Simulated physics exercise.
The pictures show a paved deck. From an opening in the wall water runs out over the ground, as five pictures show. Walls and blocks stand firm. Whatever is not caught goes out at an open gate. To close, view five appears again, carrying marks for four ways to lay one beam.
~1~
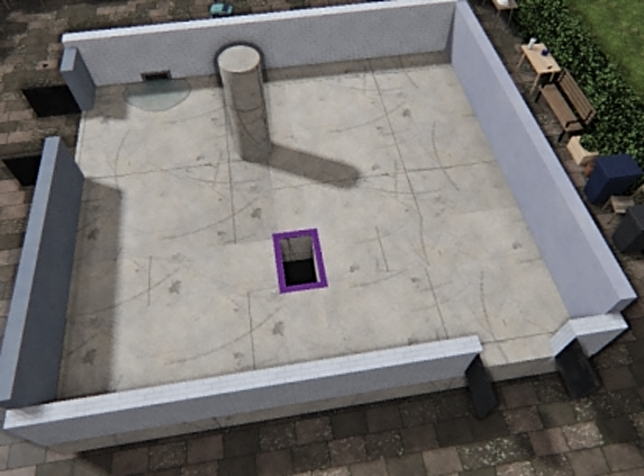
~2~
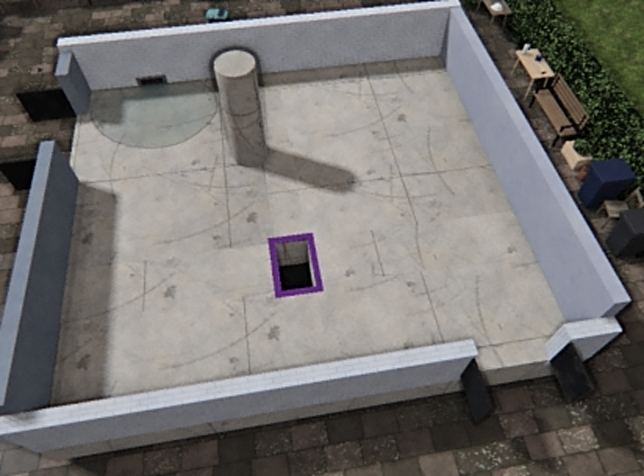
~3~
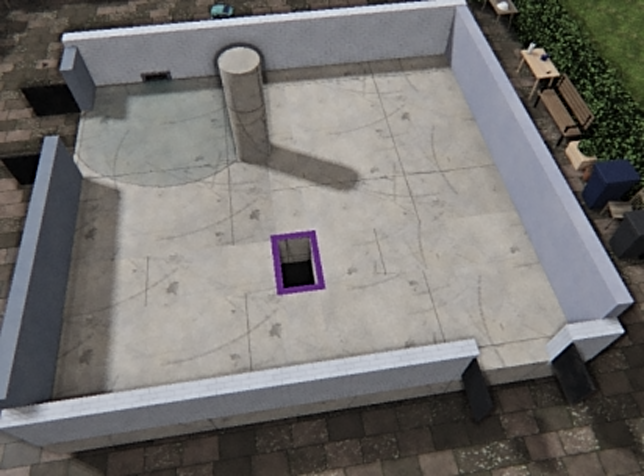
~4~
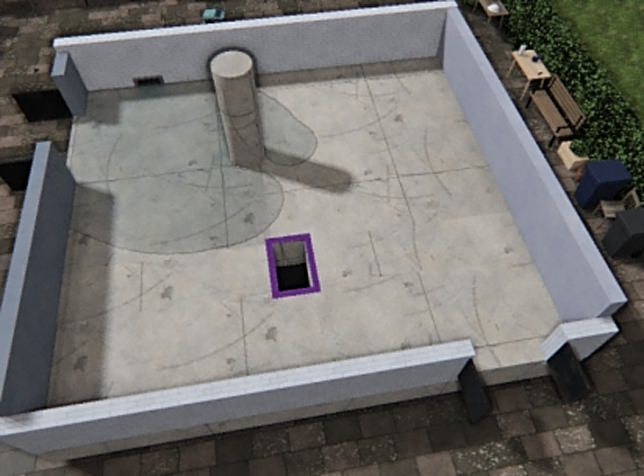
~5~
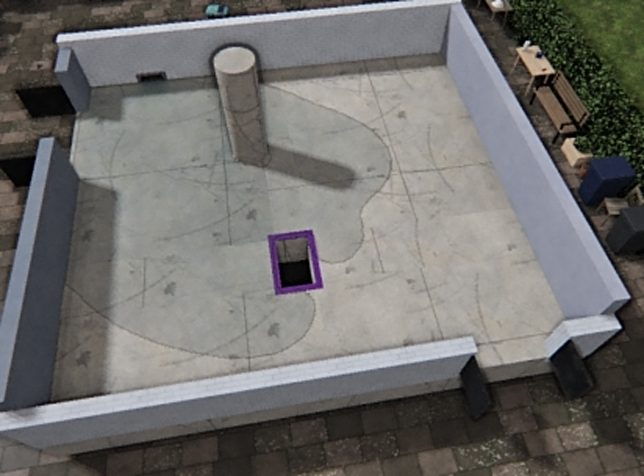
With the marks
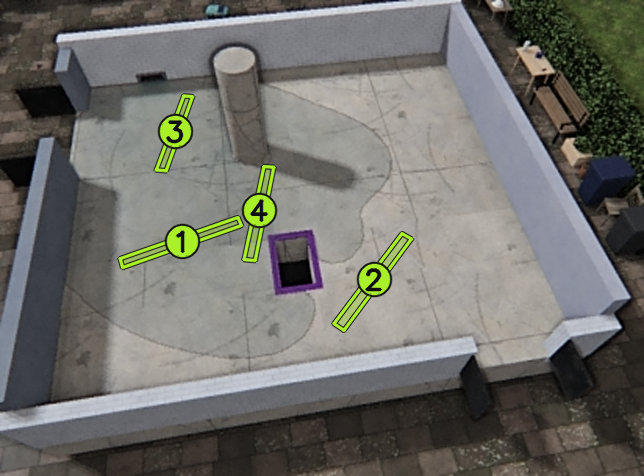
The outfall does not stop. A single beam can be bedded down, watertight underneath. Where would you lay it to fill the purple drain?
Best: 2.
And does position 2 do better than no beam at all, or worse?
It is better.
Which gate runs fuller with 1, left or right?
The right gate.
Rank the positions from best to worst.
The order is 2, 1, 3, 4.
On the marked copy, 1 from (121, 263) to (239, 221); 2 from (338, 326) to (406, 236); 3 from (161, 170) to (188, 96); 4 from (249, 260) to (268, 166).
Choosing 1, about 14 % of the stream runs into the purple drain, about 84 % out by the gates.
Choosing 2, about 28 % of the stream runs into the purple drain, about 70 % out by the gates.
Choosing 3, about 9 % of the stream runs into the purple drain, about 89 % out by the gates.
Choosing 4, about 2 % of the stream runs into the purple drain, about 95 % out by the gates.
